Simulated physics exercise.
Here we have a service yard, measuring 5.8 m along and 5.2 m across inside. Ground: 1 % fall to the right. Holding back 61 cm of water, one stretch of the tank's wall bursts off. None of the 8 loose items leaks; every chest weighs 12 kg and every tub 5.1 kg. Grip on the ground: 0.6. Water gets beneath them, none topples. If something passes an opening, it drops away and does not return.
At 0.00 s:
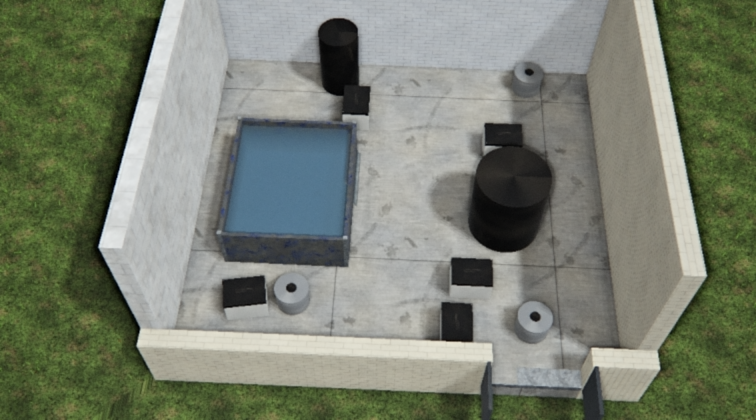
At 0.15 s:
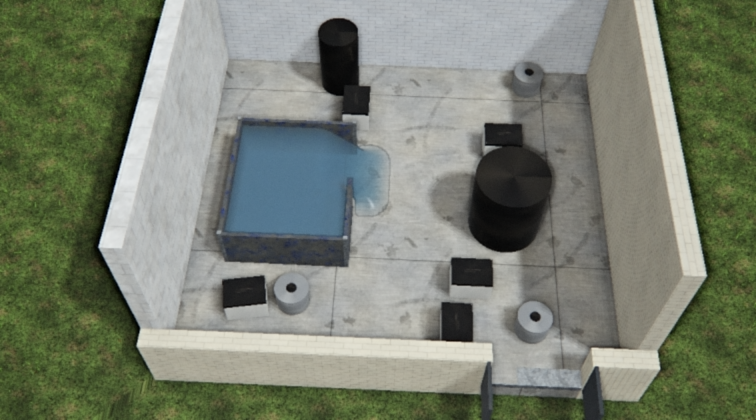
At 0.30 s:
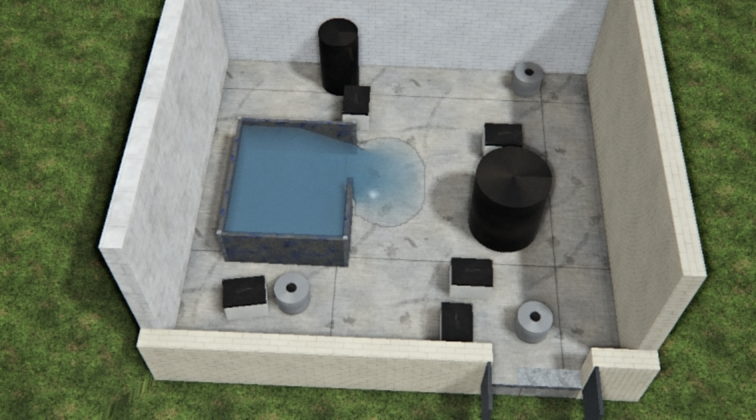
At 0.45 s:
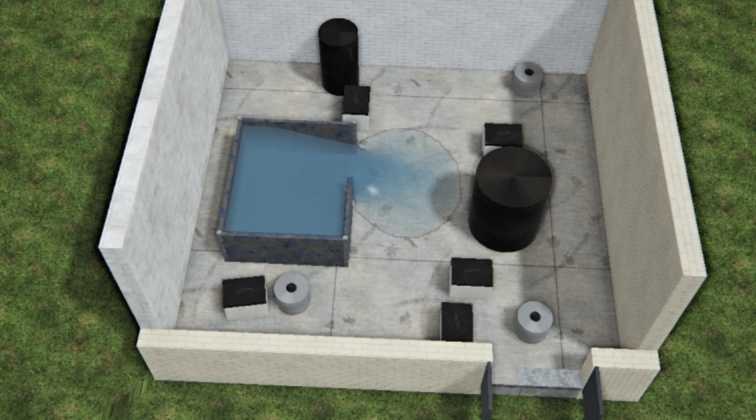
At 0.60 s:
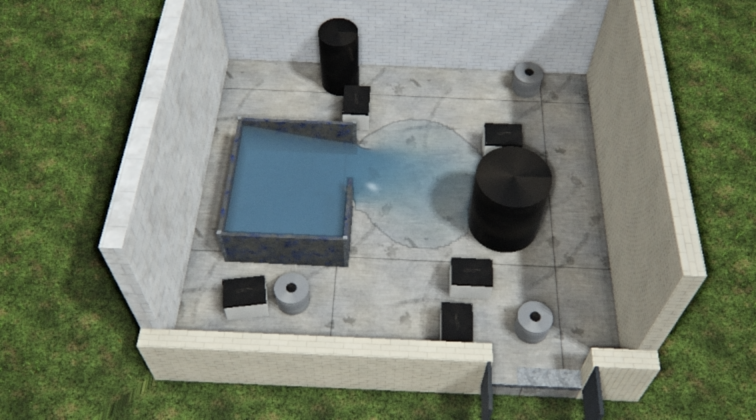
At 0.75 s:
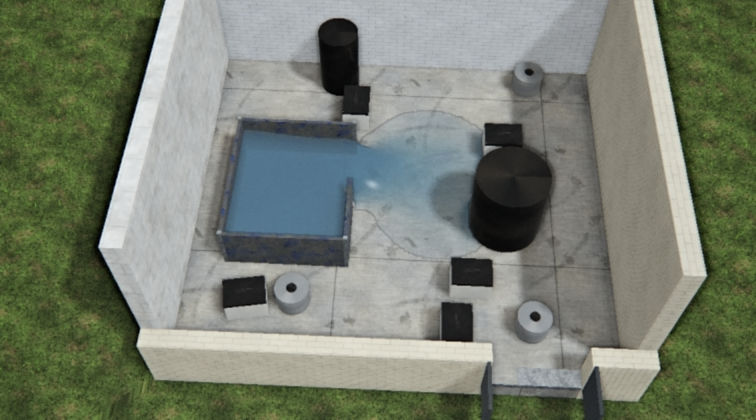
Water pouring through a gap in a square tank's right side, spreading across a walled yard's floor around a large black cylinder.
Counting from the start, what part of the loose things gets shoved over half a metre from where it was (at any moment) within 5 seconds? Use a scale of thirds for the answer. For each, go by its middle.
On that scale: One to two thirds.
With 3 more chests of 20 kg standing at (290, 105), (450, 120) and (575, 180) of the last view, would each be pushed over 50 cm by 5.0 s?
In that order: Less, more, past it.
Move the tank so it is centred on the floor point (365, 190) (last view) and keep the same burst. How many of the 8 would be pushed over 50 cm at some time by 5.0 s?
Then the count would be 4.
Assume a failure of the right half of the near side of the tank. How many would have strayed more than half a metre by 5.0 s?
The answer would then be 4.
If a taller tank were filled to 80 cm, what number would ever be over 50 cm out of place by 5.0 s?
Count under that change: 4.
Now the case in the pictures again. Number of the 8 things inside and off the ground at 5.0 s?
I get 2.
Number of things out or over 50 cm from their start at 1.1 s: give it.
I count 0.
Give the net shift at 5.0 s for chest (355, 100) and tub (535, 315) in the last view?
In sequence, it comes out as 0 cm for the first and washed out for the second.
After 1.1 s 0 of 8 are over 50 cm from their spots; 0 afloat.
After 2.2 s 2 of 8 are over 50 cm from their spots; 2 afloat.
After 3.5 s 2 of 8 are over 50 cm from their spots; 2 afloat.
After 5.0 s 3 of 8 are over 50 cm from their spots, and 3 have been at some point; 2 afloat.
